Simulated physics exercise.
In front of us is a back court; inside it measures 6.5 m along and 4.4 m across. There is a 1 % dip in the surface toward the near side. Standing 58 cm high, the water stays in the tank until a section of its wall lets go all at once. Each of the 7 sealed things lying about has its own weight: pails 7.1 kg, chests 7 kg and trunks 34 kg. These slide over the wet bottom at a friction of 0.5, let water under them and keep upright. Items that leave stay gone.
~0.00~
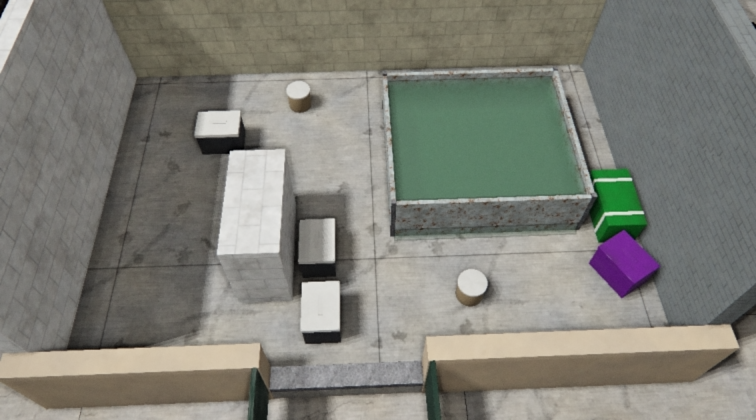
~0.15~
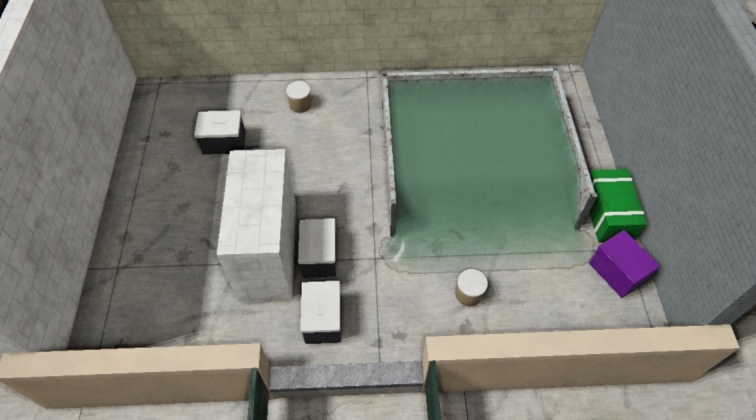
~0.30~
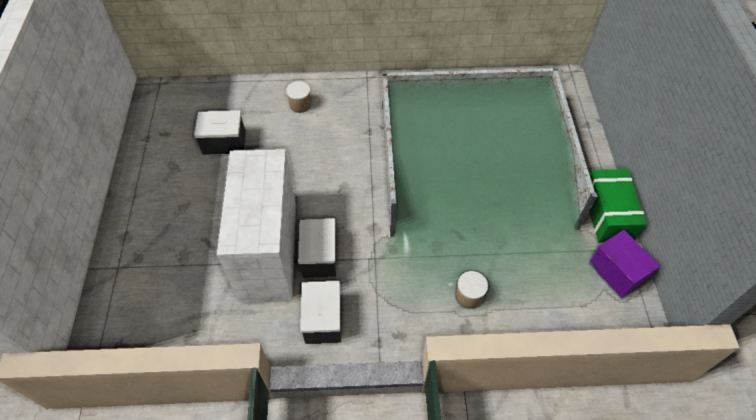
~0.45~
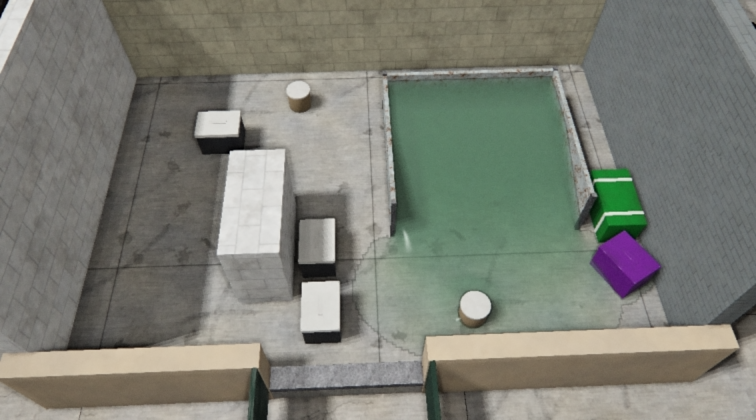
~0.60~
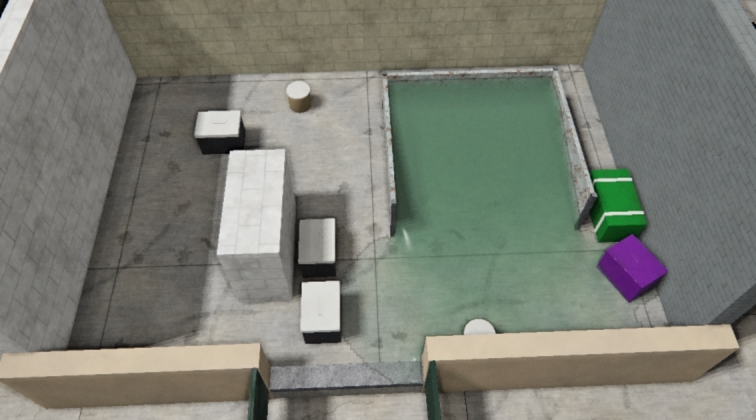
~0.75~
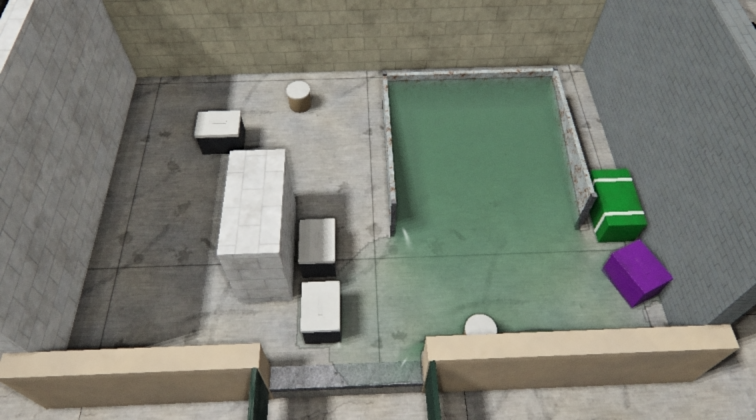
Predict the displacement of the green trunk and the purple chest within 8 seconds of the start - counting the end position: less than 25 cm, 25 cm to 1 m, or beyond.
The green trunk? It relocates a long way. The purple chest? It relocates a long way.
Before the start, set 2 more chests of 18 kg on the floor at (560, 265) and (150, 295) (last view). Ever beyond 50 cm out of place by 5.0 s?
Well, the first one is higher and the other higher.
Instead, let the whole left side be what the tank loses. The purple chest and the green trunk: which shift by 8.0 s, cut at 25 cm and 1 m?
Outcome - purple chest: No real movement, green trunk: No real movement.
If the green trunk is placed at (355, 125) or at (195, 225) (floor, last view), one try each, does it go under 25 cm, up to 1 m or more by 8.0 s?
Taken in turn, it stays almost motionless and then stays almost motionless.
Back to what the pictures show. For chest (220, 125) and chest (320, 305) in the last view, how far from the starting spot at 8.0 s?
In that order: 50 cm, 350 cm.
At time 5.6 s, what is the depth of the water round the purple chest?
I'd say around 15 cm.
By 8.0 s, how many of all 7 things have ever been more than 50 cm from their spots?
Counting them up, I find 7.
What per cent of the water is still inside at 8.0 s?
Close to 74 in a hundred parts remain.
After 1.6 s the green trunk is near (619, 196), 0.0 m from its start, aground; the purple chest is near (654, 262), 0.2 m from its start, afloat; 0 of 7 are out; 2 afloat.
After 3.6 s the green trunk is near (566, 60), 2.2 m from its start, afloat; the purple chest is near (603, 164), 1.2 m from its start, afloat; 0 of 7 are out; 2 afloat.
After 5.6 s the green trunk is near (436, 70), 2.9 m from its start, aground; the purple chest is near (577, 79), 2.6 m from its start, afloat; 0 of 7 are out; 1 afloat.
After 8.0 s the green trunk is near (273, 79), 4.7 m from its start, aground; the purple chest is near (518, 65), 3.1 m from its start, afloat; 0 of 7 are out; 4 afloat.
